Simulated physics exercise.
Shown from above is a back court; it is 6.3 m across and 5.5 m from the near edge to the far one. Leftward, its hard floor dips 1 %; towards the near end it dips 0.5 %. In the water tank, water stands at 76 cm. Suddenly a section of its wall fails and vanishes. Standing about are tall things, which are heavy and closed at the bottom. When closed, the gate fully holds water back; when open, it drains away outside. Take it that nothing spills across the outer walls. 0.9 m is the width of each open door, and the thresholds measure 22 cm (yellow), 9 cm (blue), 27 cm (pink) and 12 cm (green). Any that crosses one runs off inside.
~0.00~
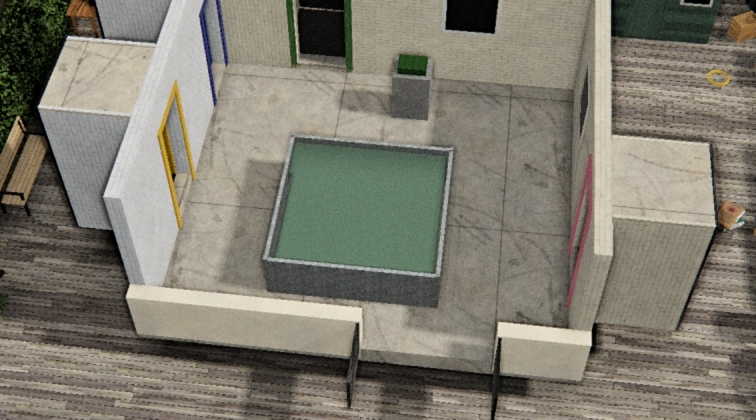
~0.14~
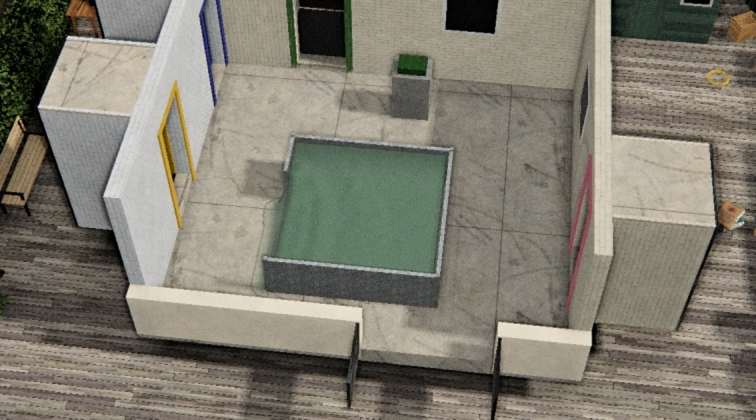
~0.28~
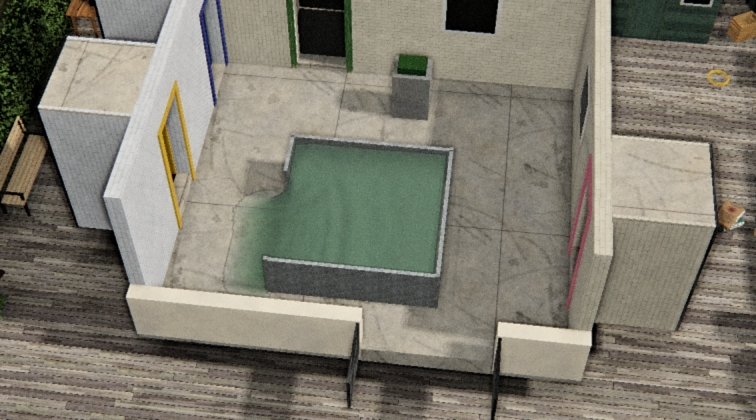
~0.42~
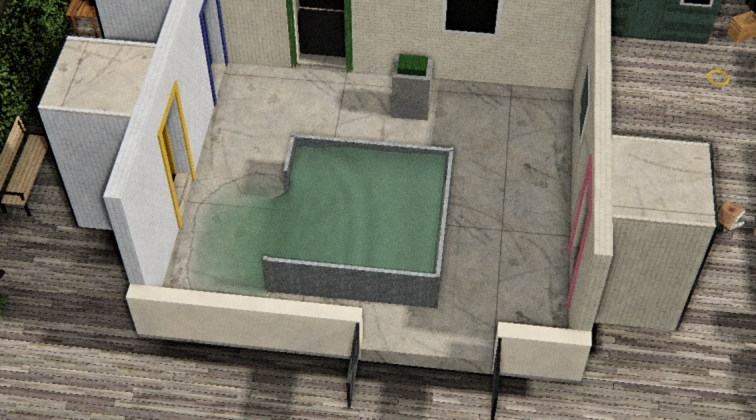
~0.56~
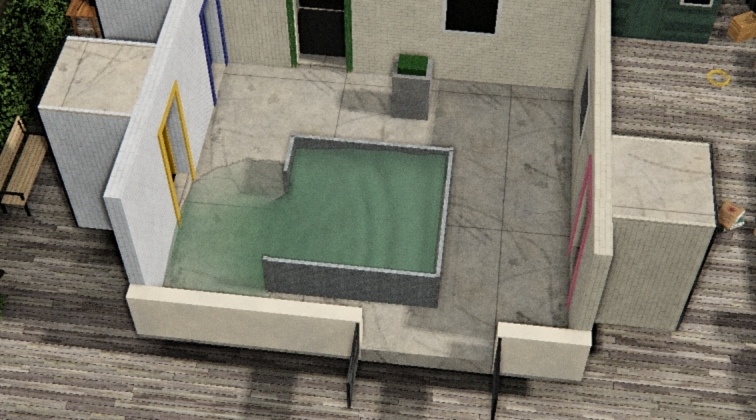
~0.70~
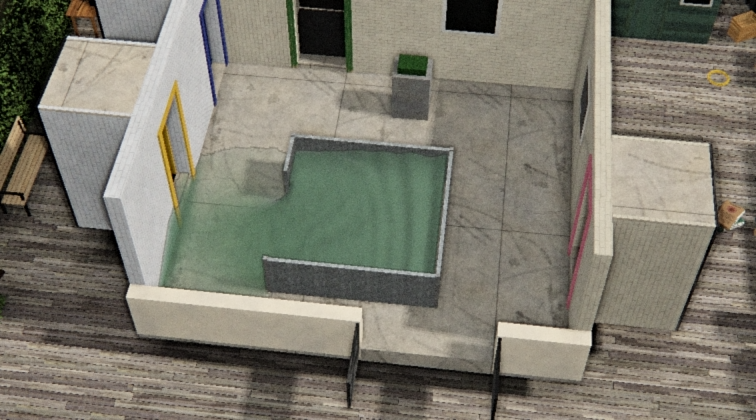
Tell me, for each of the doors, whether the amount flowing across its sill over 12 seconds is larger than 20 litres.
Outcome: My guess is the yellow door lets through more than the limit, my guess is the blue door lets through more than the limit, my guess is the pink door lets through less than the limit, my guess is the green door lets through more than the limit.
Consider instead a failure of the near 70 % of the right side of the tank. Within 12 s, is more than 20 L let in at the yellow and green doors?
At the yellow door the limit is not exceeded; at the green door it is not exceeded.
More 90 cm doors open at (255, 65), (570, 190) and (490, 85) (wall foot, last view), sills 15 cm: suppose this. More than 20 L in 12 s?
In that order: Beyond it, short of it, short of it.
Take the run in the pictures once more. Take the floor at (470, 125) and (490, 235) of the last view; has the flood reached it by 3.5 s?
I'd say spared, then spared.
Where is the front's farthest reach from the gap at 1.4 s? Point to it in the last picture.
About pixel (220, 88).
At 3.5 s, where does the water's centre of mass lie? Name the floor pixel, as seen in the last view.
(303, 227).
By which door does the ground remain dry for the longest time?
Lab note: Last arrival at the pink door.
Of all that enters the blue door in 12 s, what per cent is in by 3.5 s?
It comes to about 5 per cent.
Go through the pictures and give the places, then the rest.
Still water, 76 cm deep, in the water tank at (362, 205), in the first frame.
Water pours out at (280, 236) and has run 1.0 m, to (265, 295); typically 9 cm deep outside, 76 cm at the water tank's back, in the second frame.
The front is at (238, 295), 1.2 m from the gap at (280, 236); 1.4 m2 of floor is under water; 76 cm left at the back of the water tank, in the third frame.
The front is at (210, 201), 1.5 m from the gap at (280, 237); 3.1 m2 of floor is under water; 76 cm left at the back of the water tank, in the fourth frame.
The front is at (164, 285), 2.0 m from the gap at (280, 237); 4.8 m2 of floor is under water; 75 cm left at the back of the water tank, in the fifth frame.
Water pours out at (280, 237) and has run 2.3 m, to (199, 161); typically 10 cm deep outside, 67 cm at the water tank's back, in the sixth frame.
After 1.4 s water covers 20 % of the floor and is deepest (76 cm) near (155, 314); yellow door 46 cm at the sill, 66 L in, blue door not reached, pink door not reached, green door not reached.
After 2.2 s water covers 35 % of the floor and is deepest (63 cm) near (158, 304); yellow door 46 cm at the sill, 179 L in, blue door 7 cm at the sill, 0 L in, pink door not reached, green door not reached.
After 3.5 s water covers 60 % of the floor and is deepest (38 cm) near (155, 314); yellow door 33 cm at the sill, 293 L in, blue door 17 cm at the sill, 21 L in, pink door 5 cm at the sill, 0 L in, green door 23 cm at the sill, 11 L in.
After 7.0 s water covers 95 % of the floor and is deepest (21 cm) near (224, 74); yellow door 16 cm at the sill, 320 L in, blue door 20 cm at the sill, 199 L in, pink door 6 cm at the sill, 0 L in, green door 16 cm at the sill, 98 L in.
After 12.0 s water covers 100 % of the floor and is deepest (15 cm) near (169, 266); yellow door 13 cm at the sill, 320 L in, blue door 13 cm at the sill, 321 L in, pink door 9 cm at the sill, 0 L in, green door 10 cm at the sill, 110 L in.
